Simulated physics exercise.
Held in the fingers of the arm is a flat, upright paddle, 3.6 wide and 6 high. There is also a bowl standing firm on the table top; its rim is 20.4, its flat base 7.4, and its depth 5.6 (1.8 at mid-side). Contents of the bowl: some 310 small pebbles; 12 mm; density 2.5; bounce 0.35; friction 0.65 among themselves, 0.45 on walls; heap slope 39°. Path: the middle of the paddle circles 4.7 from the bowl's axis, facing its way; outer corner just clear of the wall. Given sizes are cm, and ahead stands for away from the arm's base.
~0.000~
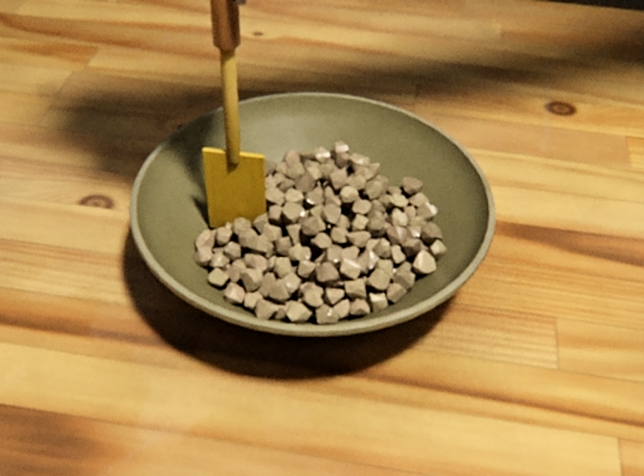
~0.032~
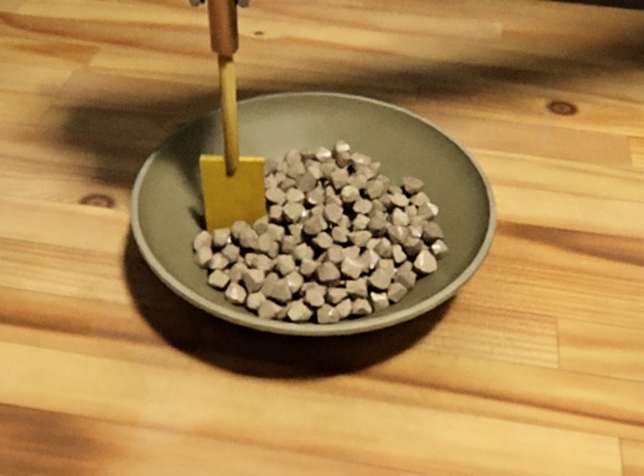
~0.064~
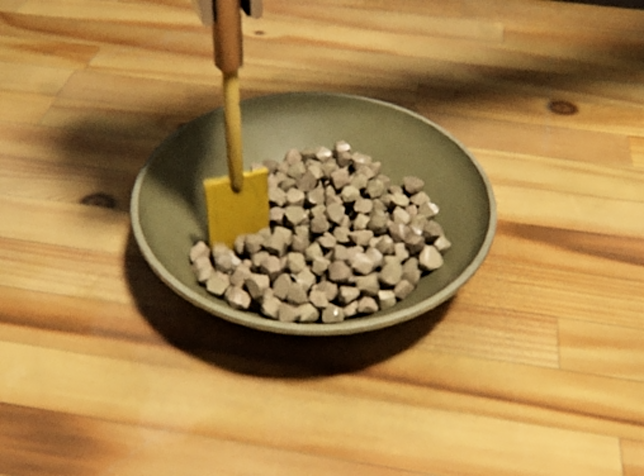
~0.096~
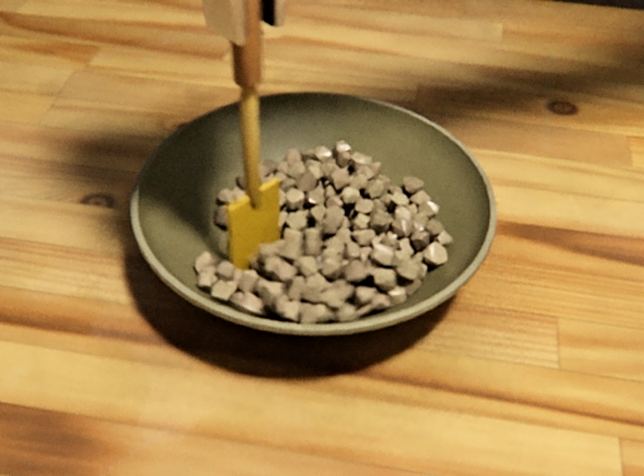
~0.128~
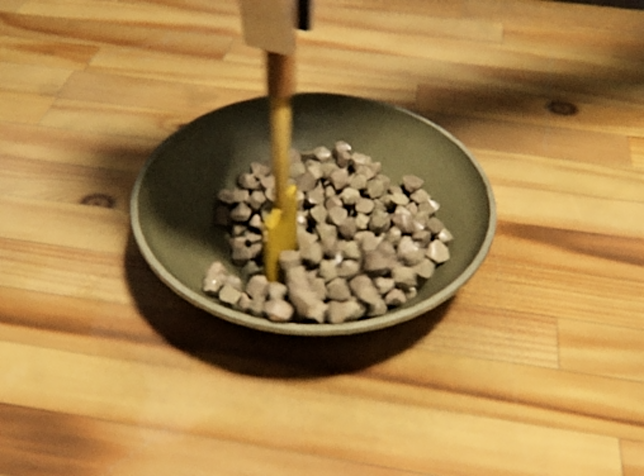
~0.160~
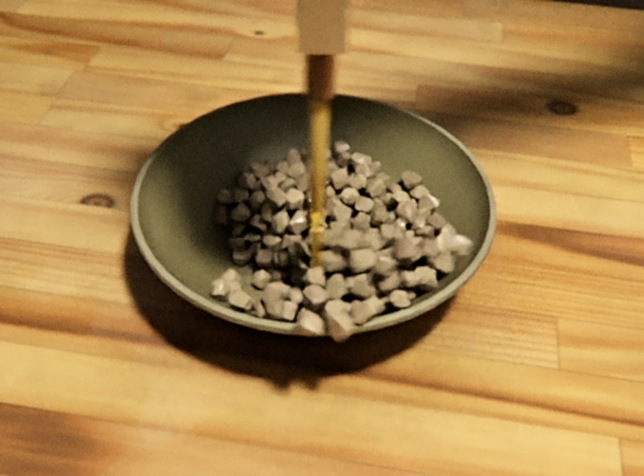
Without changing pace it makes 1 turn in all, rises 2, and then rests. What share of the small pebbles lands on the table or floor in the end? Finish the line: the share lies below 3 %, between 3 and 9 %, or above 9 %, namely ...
... above 9 %.
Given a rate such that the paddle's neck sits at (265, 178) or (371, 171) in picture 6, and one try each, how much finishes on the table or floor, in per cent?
Around 5 and 25 per cent respectively.
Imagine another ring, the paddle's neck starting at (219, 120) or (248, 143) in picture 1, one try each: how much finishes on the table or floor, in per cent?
Around 15 per cent on the first try, around 5 per cent on the second.
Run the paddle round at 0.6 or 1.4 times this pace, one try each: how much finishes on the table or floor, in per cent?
Roughly 5 and 25 per cent.
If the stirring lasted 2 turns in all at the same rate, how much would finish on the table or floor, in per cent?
About 20 per cent.
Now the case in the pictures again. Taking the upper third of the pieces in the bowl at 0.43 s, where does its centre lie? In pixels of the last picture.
It is centred roughly at (295, 151).
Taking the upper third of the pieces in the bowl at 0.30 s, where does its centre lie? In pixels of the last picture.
Centre of upper third: Approx. (415, 184) px.
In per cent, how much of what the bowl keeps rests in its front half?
Some 45 per cent.
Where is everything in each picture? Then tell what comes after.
In the first frame, the paddle neck at (232, 131), 0° round; upper third of the load around (324, 222), from x 205 to 435, top at y 150; 314 in the bowl.
In the second frame, the paddle neck at (231, 137), 9° round; upper third of the load around (319, 226), from x 200 to 435, top at y 150.
In the third frame, the paddle neck at (235, 154), 32° round; upper third of the load around (319, 238), from x 200 to 440, top at y 150.
In the fourth frame, the paddle neck at (252, 171), 55° round; upper third of the load around (323, 253), from x 205 to 440, top at y 150.
In the fifth frame, the paddle neck at (281, 183), 78° round; upper third of the load around (339, 259), from x 210 to 445, top at y 150.
In the sixth frame, the paddle neck at (317, 186), 101° round; upper third of the load around (357, 253), from x 220 to 455, top at y 150; 312 in the bowl, 2 in flight or on the tool.
After 0.30 s, 199° round, highest piece 8 above the table; 302 in the bowl, 4 on the table or floor, 8 in flight or on the tool.
After 0.43 s, 297° round, highest piece 8 above the table; 285 in the bowl, 18 on the table or floor, 11 in flight or on the tool.
After 0.70 s, 0° round, highest piece 6 above the table; 273 in the bowl, 41 on the table or floor.
After 1.40 s, 0° round, highest piece 6 above the table; 273 in the bowl, 41 on the table or floor.
In the end, 273 in the bowl, 41 on the table or floor. That is 13 % on the table or floor.
